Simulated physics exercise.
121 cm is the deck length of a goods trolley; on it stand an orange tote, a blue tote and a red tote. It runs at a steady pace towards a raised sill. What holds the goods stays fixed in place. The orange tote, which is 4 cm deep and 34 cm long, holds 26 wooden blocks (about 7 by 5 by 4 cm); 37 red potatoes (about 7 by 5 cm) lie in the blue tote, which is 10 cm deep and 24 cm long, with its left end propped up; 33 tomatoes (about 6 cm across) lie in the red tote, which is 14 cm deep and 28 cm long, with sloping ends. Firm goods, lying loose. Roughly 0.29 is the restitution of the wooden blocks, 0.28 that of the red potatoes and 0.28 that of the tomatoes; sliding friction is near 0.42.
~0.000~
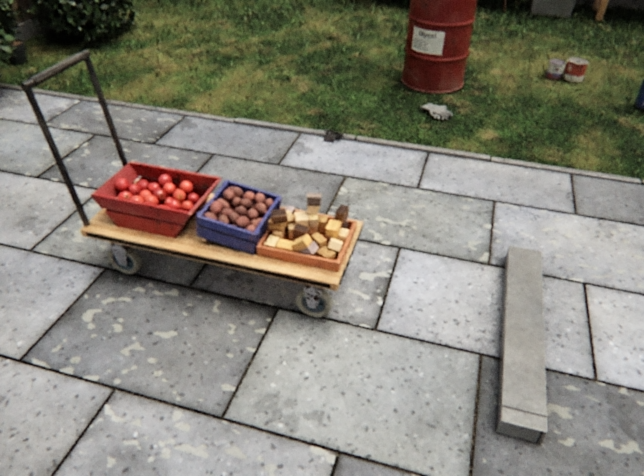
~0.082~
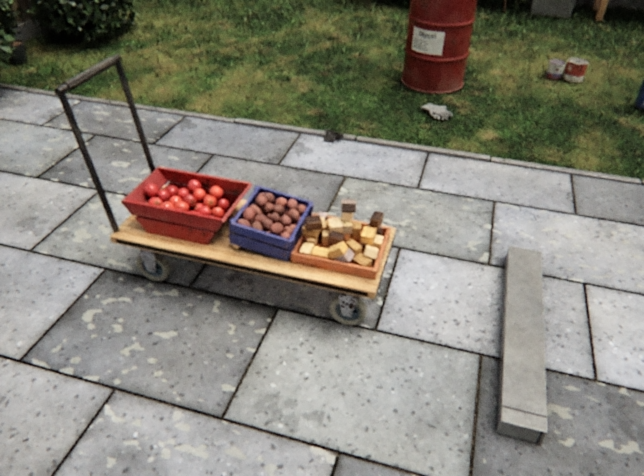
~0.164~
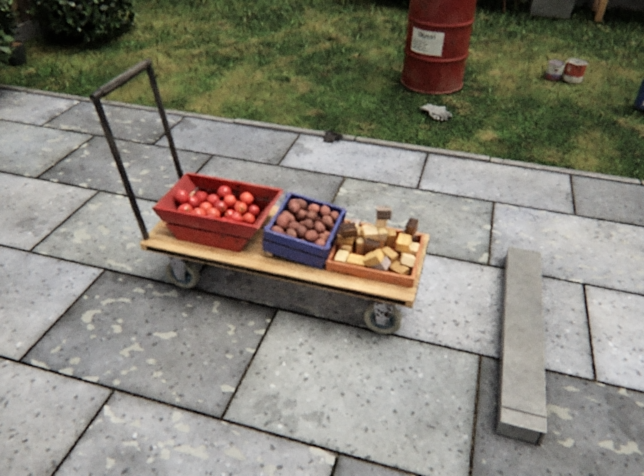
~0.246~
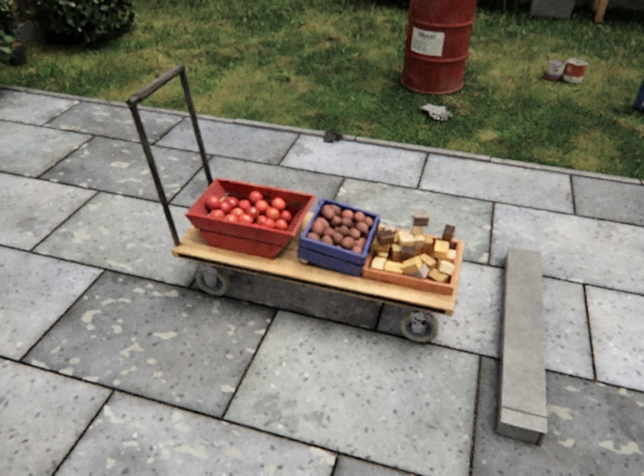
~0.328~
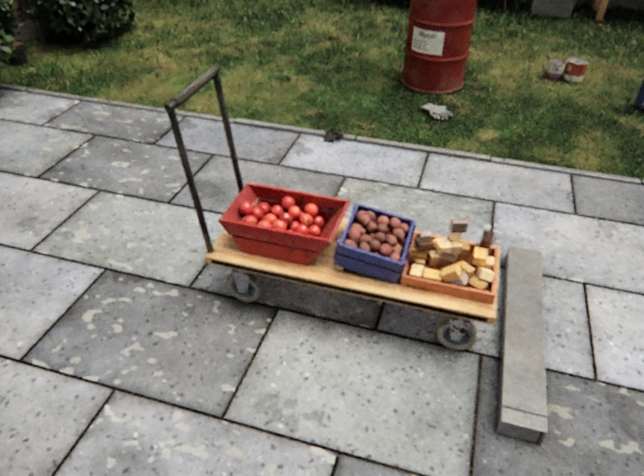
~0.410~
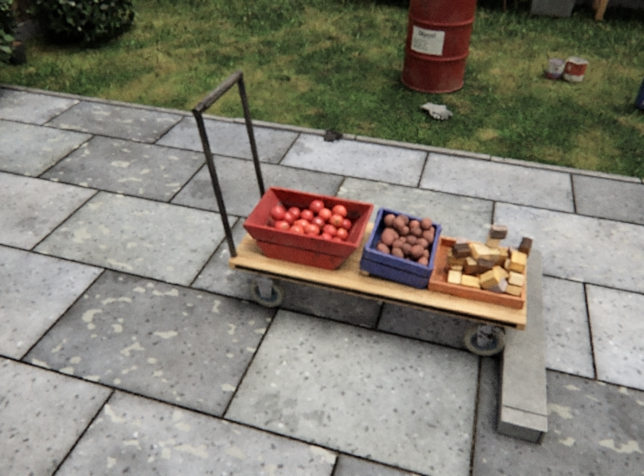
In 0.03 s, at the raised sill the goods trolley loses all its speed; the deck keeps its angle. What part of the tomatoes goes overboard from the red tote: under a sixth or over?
Kept in: Beyond five sixths.
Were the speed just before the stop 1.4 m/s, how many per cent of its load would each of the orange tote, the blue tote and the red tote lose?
Orange tote 20 %, blue tote 10 %, red tote 0 %.
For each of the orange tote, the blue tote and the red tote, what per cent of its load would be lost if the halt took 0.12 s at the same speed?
That way you'd get orange tote at 20, blue tote at 10, and red tote at 0 percent.
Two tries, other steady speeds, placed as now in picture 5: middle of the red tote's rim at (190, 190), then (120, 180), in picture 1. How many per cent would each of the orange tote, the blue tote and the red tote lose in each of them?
Losses in order of the tries would be orange tote 20 and 30 %, blue tote 10 and 20 %, red tote 0 and 20 %.
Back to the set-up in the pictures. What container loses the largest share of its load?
Orange tote.
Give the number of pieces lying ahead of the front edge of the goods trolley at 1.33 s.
About 5.
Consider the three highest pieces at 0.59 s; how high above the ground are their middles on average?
Roughly 46 cm.
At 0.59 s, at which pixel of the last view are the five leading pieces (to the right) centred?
Around (568, 278).
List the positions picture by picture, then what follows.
In the first frame (each is followed by its nearest rim corner in this view), red tote, (189, 212); blue tote, (253, 233); 73 cm short of the stop; none out.
In the second frame, red tote, (222, 219); blue tote, (288, 240); 58 cm short of the stop.
In the third frame, red tote, (256, 227); blue tote, (324, 248); 42 cm short of the stop.
In the fourth frame, red tote, (292, 234); blue tote, (361, 255); 27 cm short of the stop.
In the fifth frame, red tote, (329, 240); blue tote, (400, 263); 11 cm short of the stop.
In the sixth frame, red tote, (356, 245); blue tote, (428, 268); stopped; none out.
After 0.47 s, orange tote 24 in, 2 out, blue tote 37 in, 0 out and red tote 33 in, 0 out.
After 0.59 s, orange tote 22 in, 4 out, blue tote 32 in, 5 out and red tote 32 in, 1 out.
After 0.82 s, orange tote 20 in, 6 out, blue tote 32 in, 5 out and red tote 32 in, 1 out.
When it is over (at 1.33 s), orange tote 19 in, 7 out, blue tote 32 in, 5 out and red tote 32 in, 1 out. Asked share, 1 of 33, 3 per cent.
